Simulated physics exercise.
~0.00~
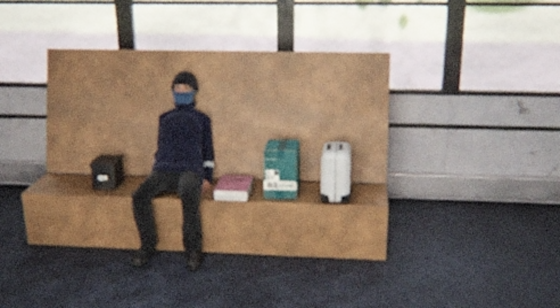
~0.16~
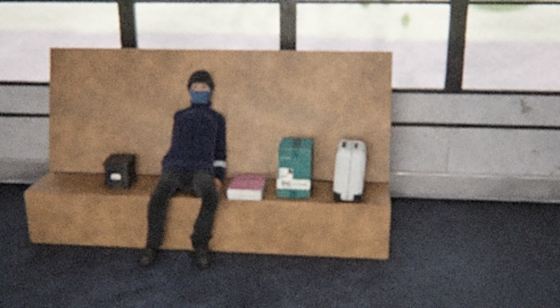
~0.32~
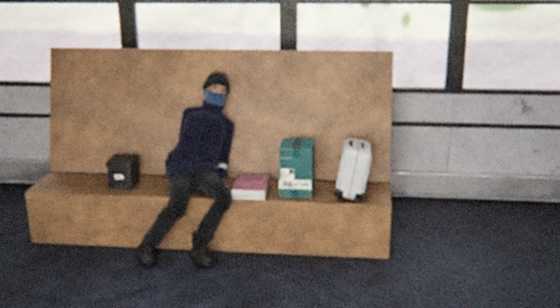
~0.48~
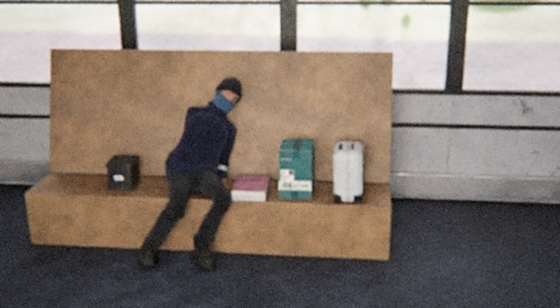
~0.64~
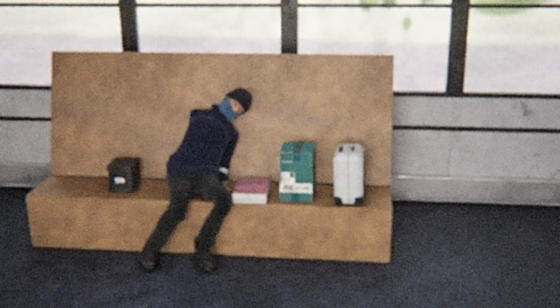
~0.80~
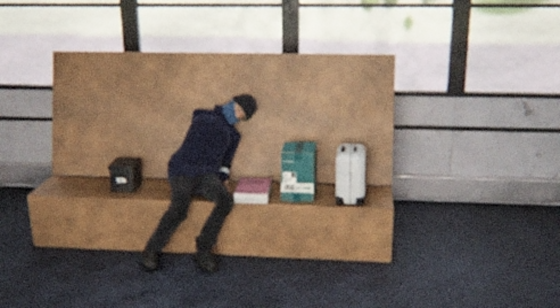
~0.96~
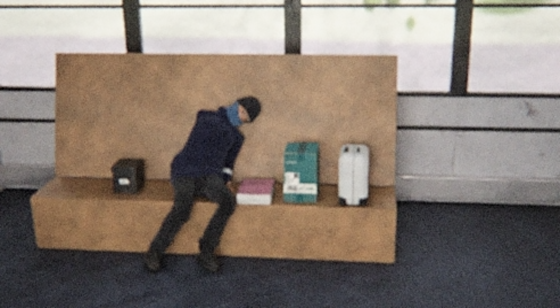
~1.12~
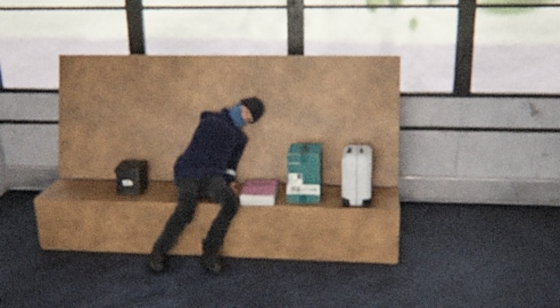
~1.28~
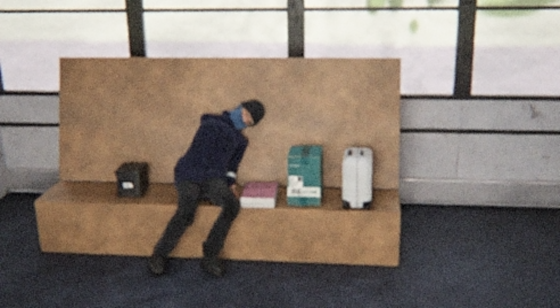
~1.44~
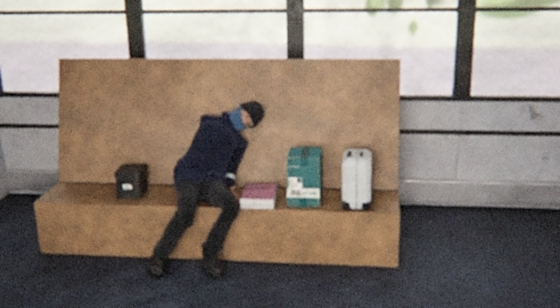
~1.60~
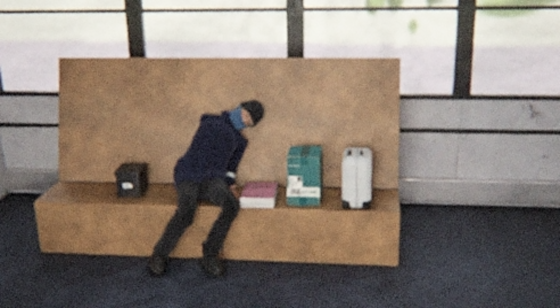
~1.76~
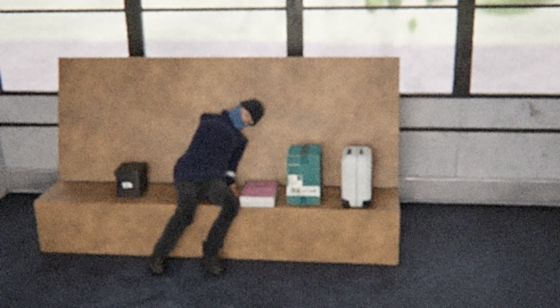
To begin with, a masked passenger in dark clothes and a cap sits upright on a long tan bench beneath windows, with a black tub to the left and a pink folder, a teal pack and a white case to the right. The passenger and the loose items shift slightly right. Next the passenger's upper body leans right, and the white case tips a little before settling upright again. The passenger slumps further, head drooping over toward the pink folder. At the end the passenger stays seated, bent sideways and still, with every item resting on the bench.
